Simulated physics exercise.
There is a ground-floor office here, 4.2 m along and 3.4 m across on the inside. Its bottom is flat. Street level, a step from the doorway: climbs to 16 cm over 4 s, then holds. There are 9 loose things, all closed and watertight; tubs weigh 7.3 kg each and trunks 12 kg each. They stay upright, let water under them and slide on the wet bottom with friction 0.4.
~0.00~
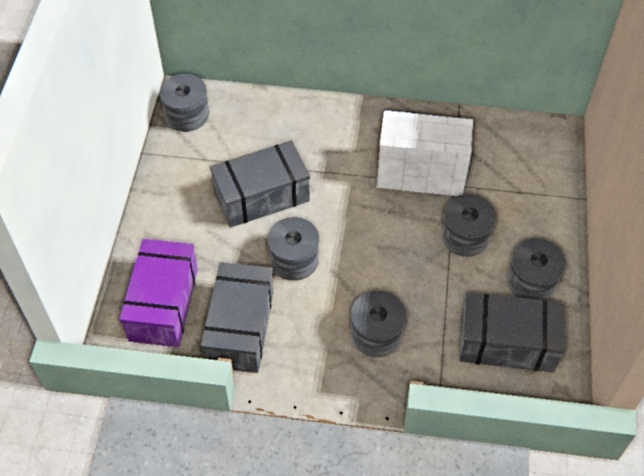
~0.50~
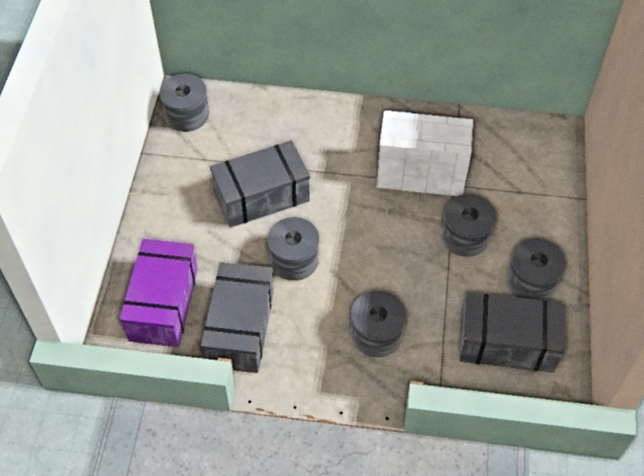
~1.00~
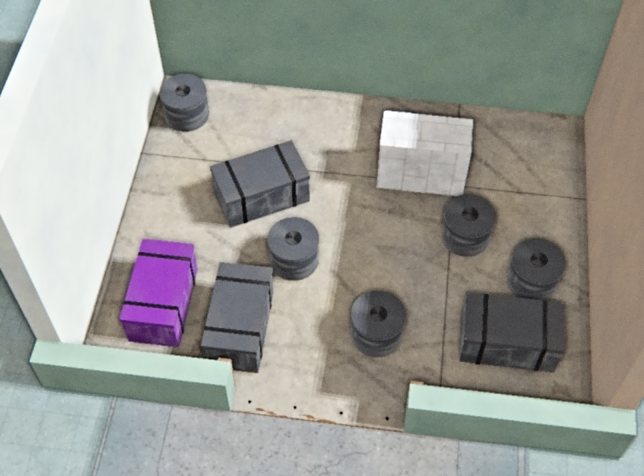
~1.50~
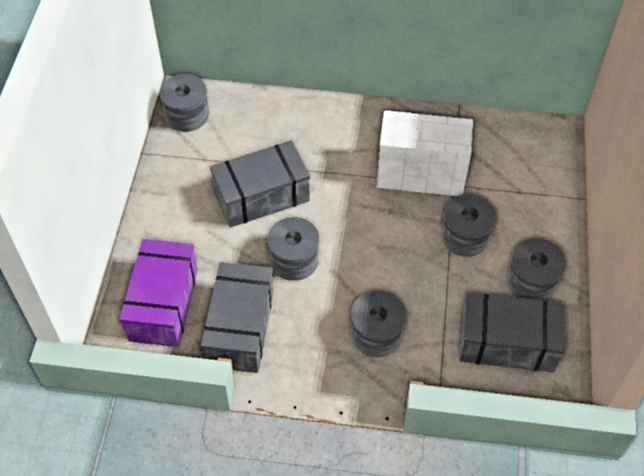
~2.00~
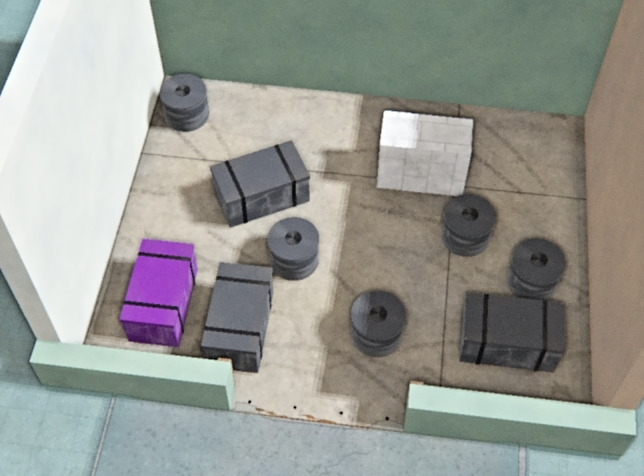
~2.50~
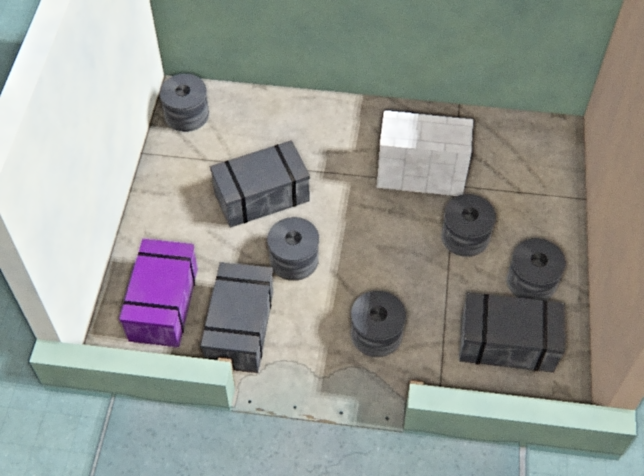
In the video, water spreads over the paving outside a roofless room holding a purple trunk, dark trunks, dark round objects and a pale block, then creeps just inside the doorway; none of the objects move.
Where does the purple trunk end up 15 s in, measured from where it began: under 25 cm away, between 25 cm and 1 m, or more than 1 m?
It ends up between 25 cm and 1 m from its start.
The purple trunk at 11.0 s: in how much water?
I'd say around 7 cm.
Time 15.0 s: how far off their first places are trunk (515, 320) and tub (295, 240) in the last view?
Net displacement, in order: 100 cm; 200 cm.
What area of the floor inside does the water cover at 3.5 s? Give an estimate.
About 1.5 m2.
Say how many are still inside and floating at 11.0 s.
Count: 9.
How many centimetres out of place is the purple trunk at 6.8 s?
By that time, close to 10 cm.
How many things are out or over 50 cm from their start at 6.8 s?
4.
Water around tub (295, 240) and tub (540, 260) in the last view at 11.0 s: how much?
Depths: Near 10 cm, then near 5 cm.
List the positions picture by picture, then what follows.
The first picture shows the purple trunk at (158, 281) rests on the ground; 0.0 m2 under water; 0 of 9 have shifted.
The second picture shows the purple trunk at (158, 281) rests on the ground; 0.0 m2 under water; 0 of 9 have shifted.
The third picture shows the purple trunk at (158, 281) rests on the ground; water covers 0.0 m2; 0 of 9 have shifted.
The fourth picture shows the purple trunk at (158, 281) rests on the ground; water covers 0.0 m2; 0 of 9 have shifted.
The fifth picture shows the purple trunk at (158, 281) rests on the ground; water covers 0.0 m2; 0 of 9 have shifted.
The sixth picture shows the purple trunk at (158, 281), on the bottom; 0.3 m2 under water; 0 of 9 have shifted.
After 3.5 s the purple trunk is near (158, 281), 0.0 m from its start, aground; 0 afloat.
After 6.8 s the purple trunk is near (141, 279), 0.1 m from its start, aground; 3 afloat.
After 11.0 s the purple trunk is near (139, 298), 0.2 m from its start, afloat; 9 afloat.
After 15.0 s the purple trunk is near (236, 303), 0.7 m from its start, afloat; 9 afloat.
